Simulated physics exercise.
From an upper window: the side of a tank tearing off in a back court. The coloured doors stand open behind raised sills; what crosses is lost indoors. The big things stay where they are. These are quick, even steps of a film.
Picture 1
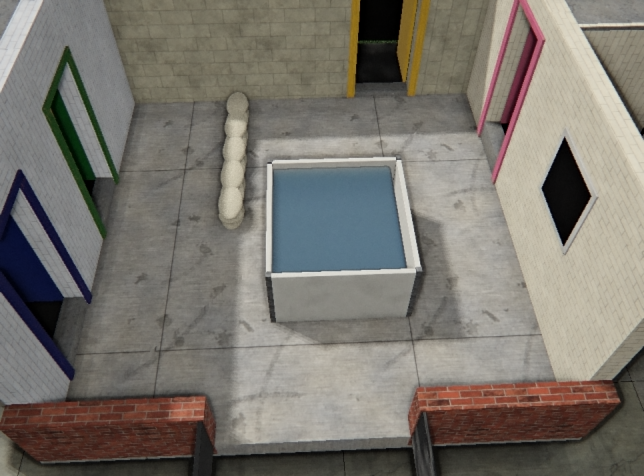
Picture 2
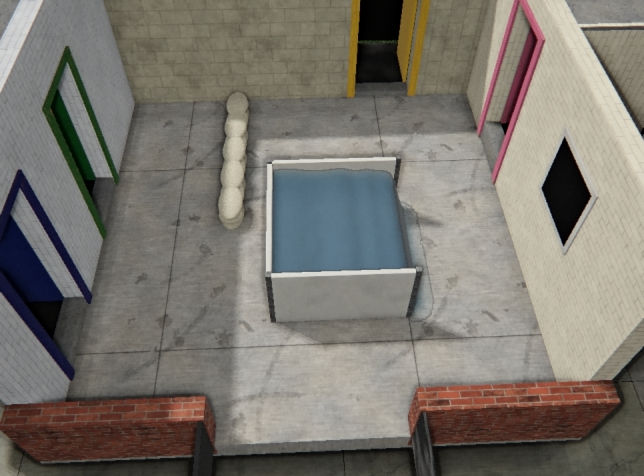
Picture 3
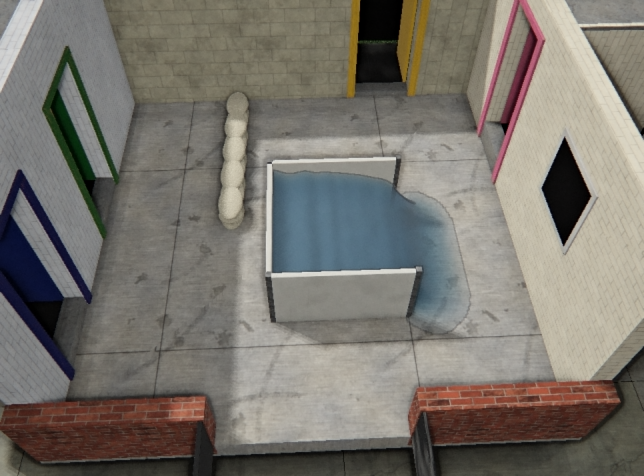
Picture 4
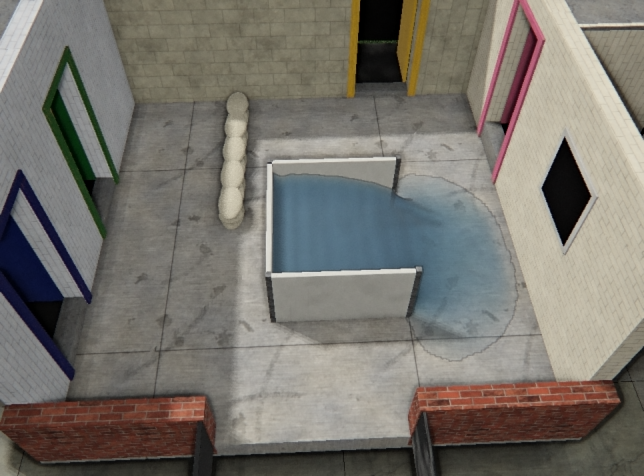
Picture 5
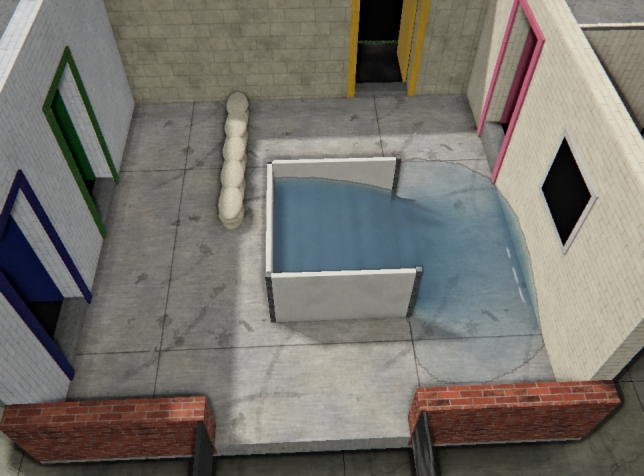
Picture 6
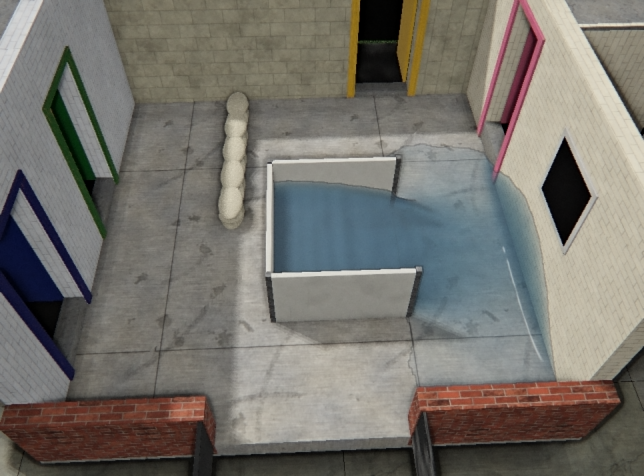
Water poured out of a square tank in a walled court after its right side gave way, spreading across the concrete floor to the right-hand wall and washing along its base below the dark window.
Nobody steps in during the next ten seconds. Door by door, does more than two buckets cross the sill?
One by one: The green door stays under that; the blue door stays under that; the yellow door takes more than that; the pink door stays under that.
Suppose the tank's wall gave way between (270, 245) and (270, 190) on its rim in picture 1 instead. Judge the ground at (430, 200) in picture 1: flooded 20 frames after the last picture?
There: Free of water.
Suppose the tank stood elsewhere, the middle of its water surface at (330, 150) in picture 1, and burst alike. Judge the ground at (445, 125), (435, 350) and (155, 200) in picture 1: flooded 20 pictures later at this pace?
One after the other: Covered, flooded, no water.
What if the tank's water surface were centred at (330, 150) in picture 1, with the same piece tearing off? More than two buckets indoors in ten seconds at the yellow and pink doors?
In short: Yellow lets more in, pink goes over.
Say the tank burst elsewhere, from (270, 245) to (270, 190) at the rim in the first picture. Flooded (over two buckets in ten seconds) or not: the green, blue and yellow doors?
Then: Green goes over, blue lets more in, yellow lets less in.
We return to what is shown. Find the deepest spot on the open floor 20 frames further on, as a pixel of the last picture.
Near (255, 110).
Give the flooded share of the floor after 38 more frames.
Some 95 per cent.
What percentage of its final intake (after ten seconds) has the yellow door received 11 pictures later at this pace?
I make it 5 per cent.
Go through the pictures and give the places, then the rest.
Still water in the water tank at (339, 217), in the first picture.
The front is at (413, 318), out from the gap at (399, 244), in the second picture.
The front is at (444, 326), out from the gap at (399, 245), in the third picture.
The front is at (440, 181), out from the gap at (399, 247), in the fourth picture.
Water pours out at (398, 248) and has run to (541, 335), in the fifth picture.
The front is at (555, 381), out from the gap at (398, 248), in the sixth picture.
A moment on, water covers 20 % of the floor; the green door not reached, the blue door not reached, the yellow door not reached, the pink door wet at the sill, nothing in.
Next, water covers 40 % of the floor; the green door not reached, the blue door not reached, the yellow door under two buckets in, the pink door wet at the sill, nothing in.
Then, water covers 70 % of the floor; the green door not reached, the blue door under two buckets in, the yellow door over two buckets in, the pink door wet at the sill, nothing in.
Later, water covers 95 % of the floor; the green door wet at the sill, nothing in, the blue door under two buckets in, the yellow door far over two buckets in, the pink door wet at the sill, nothing in.
In the end, water covers 95 % of the floor; the green door wet at the sill, nothing in, the blue door under two buckets in, the yellow door far over two buckets in, the pink door wet at the sill, nothing in.
